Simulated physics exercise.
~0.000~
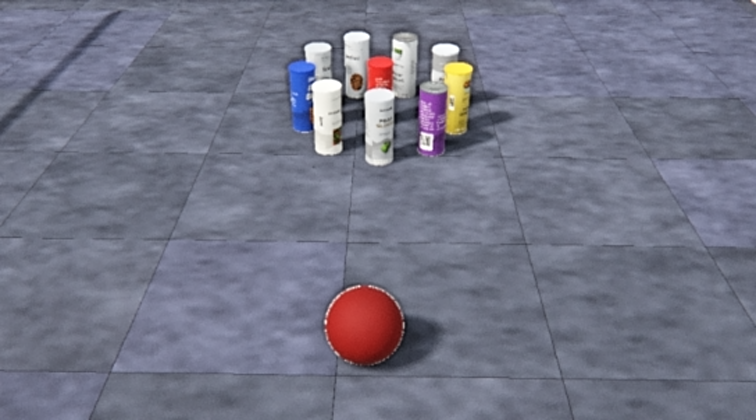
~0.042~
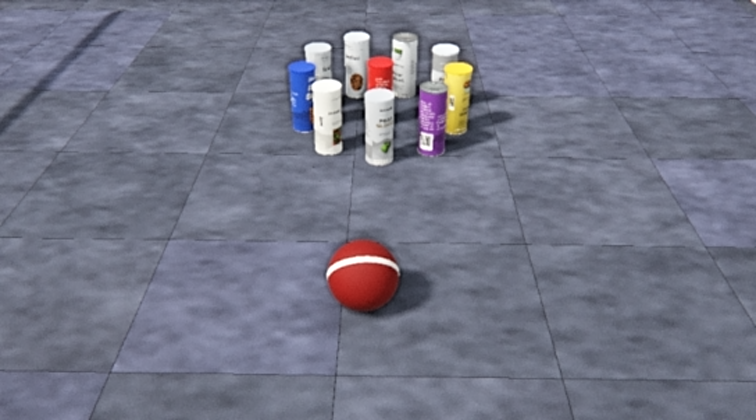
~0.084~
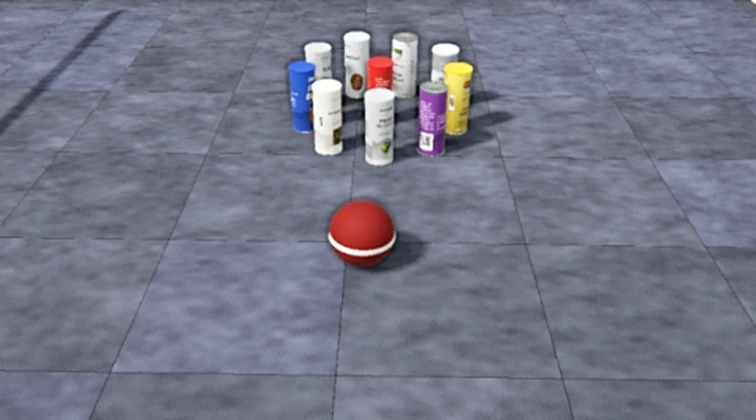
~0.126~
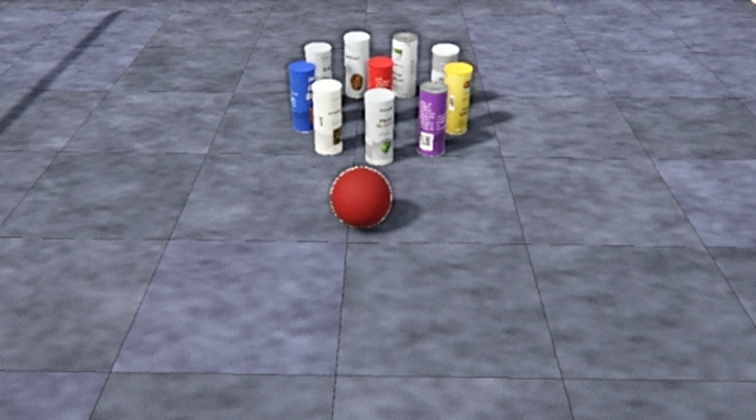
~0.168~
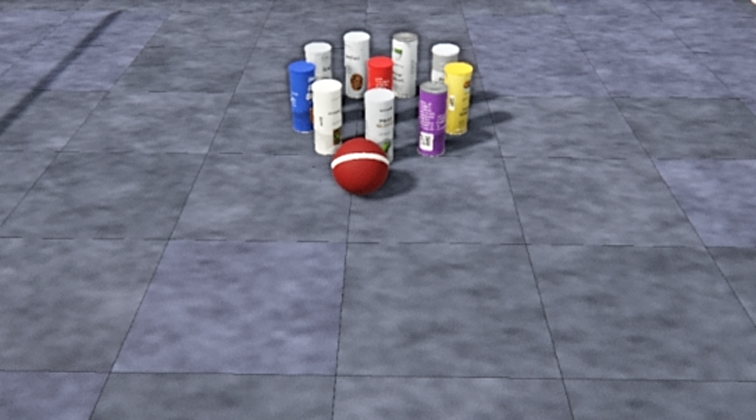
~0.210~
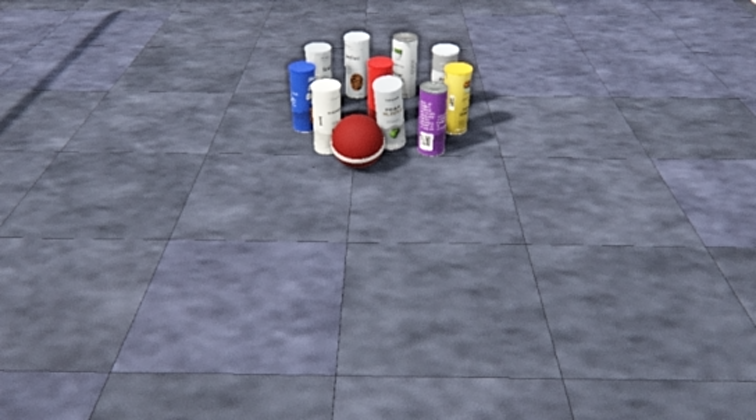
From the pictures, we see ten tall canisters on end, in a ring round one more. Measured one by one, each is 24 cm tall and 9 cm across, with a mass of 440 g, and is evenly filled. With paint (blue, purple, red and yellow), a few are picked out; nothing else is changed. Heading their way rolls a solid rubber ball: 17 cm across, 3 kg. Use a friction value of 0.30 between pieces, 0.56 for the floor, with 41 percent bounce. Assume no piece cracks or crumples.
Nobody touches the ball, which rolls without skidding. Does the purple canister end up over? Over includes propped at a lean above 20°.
It stays up.
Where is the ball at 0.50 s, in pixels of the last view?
My estimate is roughly (347, 59).
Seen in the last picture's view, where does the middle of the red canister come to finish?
It settles close to (384, 67) in the last view.
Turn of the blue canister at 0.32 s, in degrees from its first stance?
My estimate is close to 15°.
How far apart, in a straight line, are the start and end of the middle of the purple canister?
Some 0 centimetres.
After 0.32 s, ball still moving; none of the 10 canisters over, 5 disturbed; purple canister unmoved; blue canister 13° from how it stood.
After 0.50 s, ball still moving; 5 of the 10 canisters over; purple canister unmoved; blue canister lying flat.
After 0.76 s, ball still moving; 8 of the 10 canisters over; purple canister unmoved; blue canister lying flat.
After 1.12 s, ball still moving; 8 of the 10 canisters over; purple canister unmoved; red canister lying flat.
In the end (1.3 s), ball rolling away; 8 of the 10 canisters over; purple canister unmoved; red canister lying flat; blue canister lying flat. From the last view, middles, purple canister near (433, 120), red canister near (384, 67).
